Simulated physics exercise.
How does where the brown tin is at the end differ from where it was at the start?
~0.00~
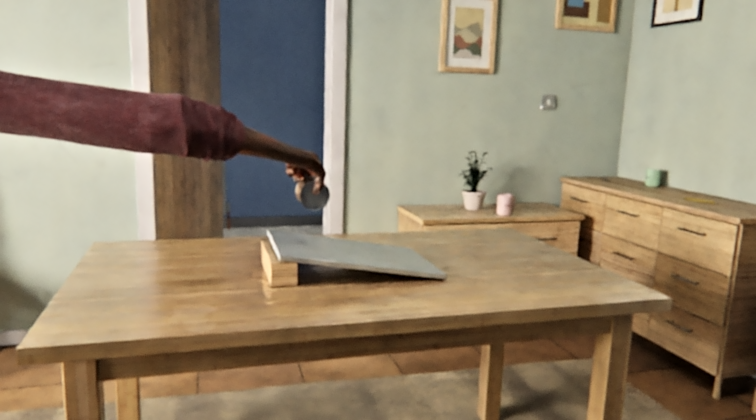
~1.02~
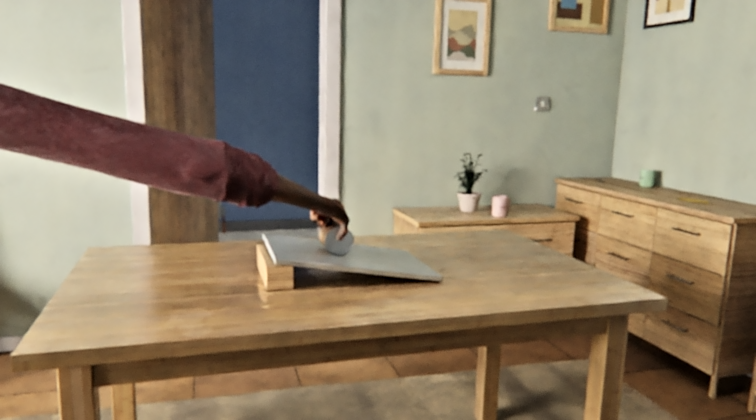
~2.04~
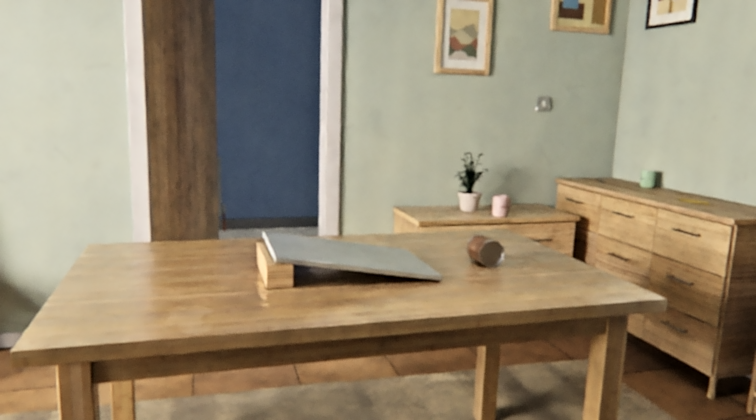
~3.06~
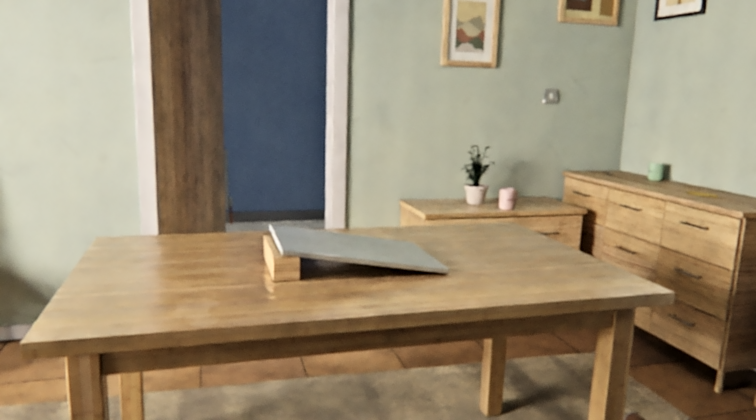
At the start the tin was held in a hand above the raised left end of the board. By the end it had gone off to the right and was no longer on the board or the tabletop.
A hand set a small brown tin on the raised end of a grey board propped on a wooden table, then let go. The tin rolled down to the right, off the board and across the table, and finally was gone from the tabletop.
